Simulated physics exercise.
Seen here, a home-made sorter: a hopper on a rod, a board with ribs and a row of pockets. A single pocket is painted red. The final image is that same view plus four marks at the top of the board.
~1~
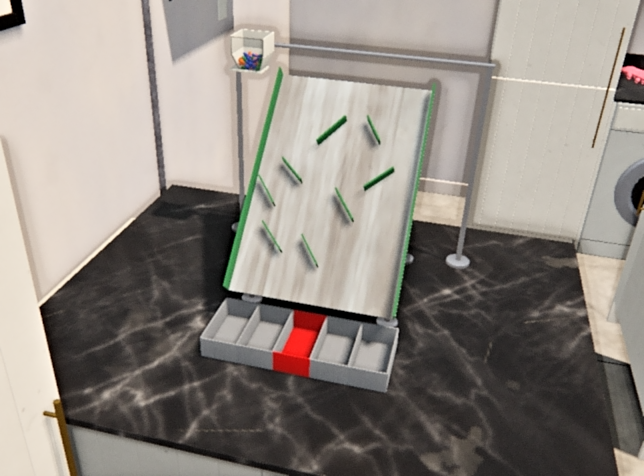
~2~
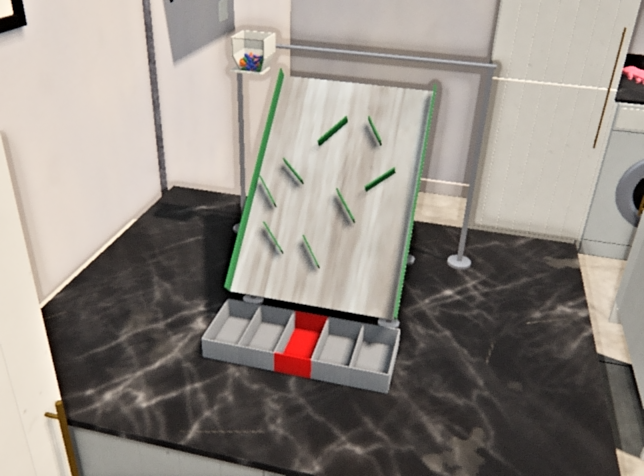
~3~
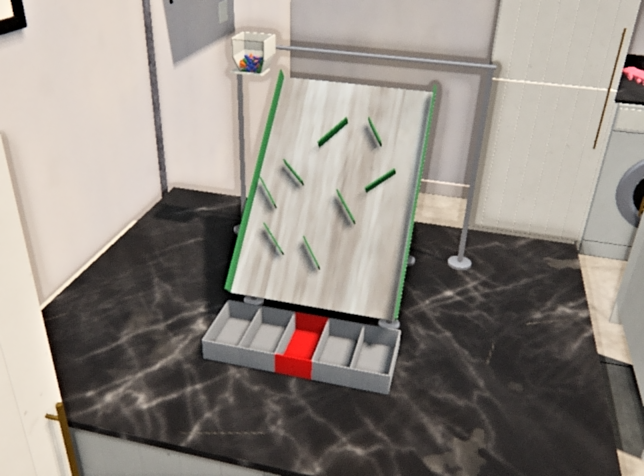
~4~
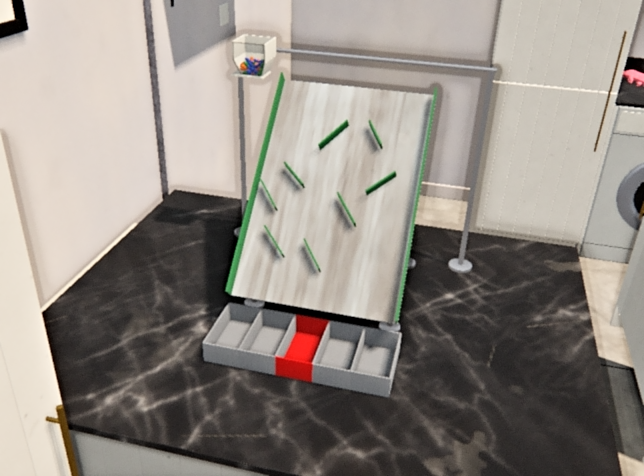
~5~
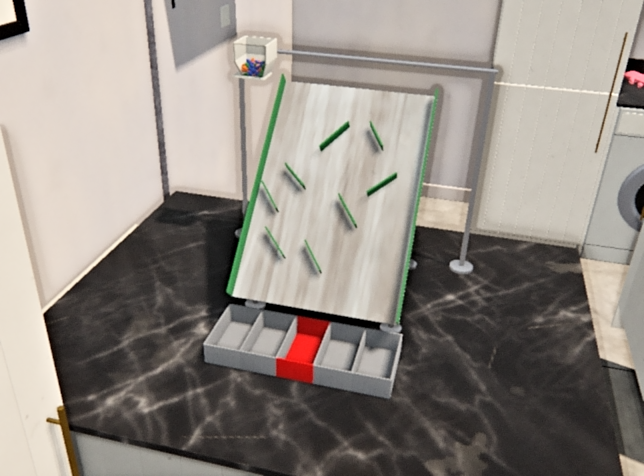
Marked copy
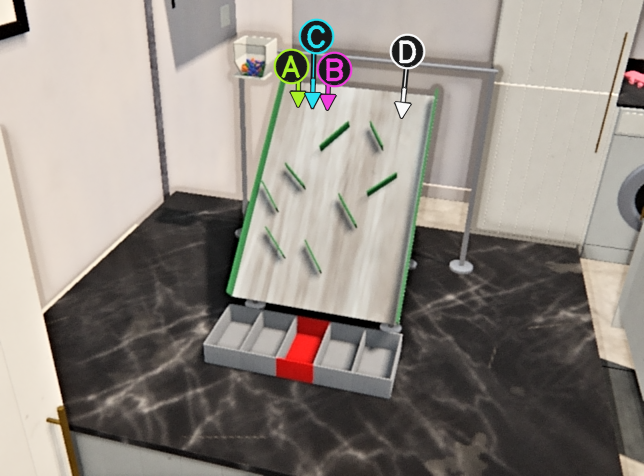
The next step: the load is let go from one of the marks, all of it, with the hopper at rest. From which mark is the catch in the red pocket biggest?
Take A.
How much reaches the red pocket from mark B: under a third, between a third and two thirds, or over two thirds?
It is under a third.
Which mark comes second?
The answer is C.
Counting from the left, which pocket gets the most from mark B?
It is the fourth one.
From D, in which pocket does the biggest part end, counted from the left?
It is the fifth one.
On the marked copy, mark A meets the board at (298, 101); mark B meets the board at (327, 104); mark C meets the board at (312, 102); mark D meets the board at (402, 112).
With A, close to half in the red pocket, close to half in other pockets, only a few held on the board.
With B, only a few in the red pocket, all but a few in other pockets, a small share held on the board.
With C, close to a quarter in the red pocket, the bulk in other pockets, only a few held on the board.
With D, none at all in the red pocket, all but a few in other pockets, only a few outside the box.
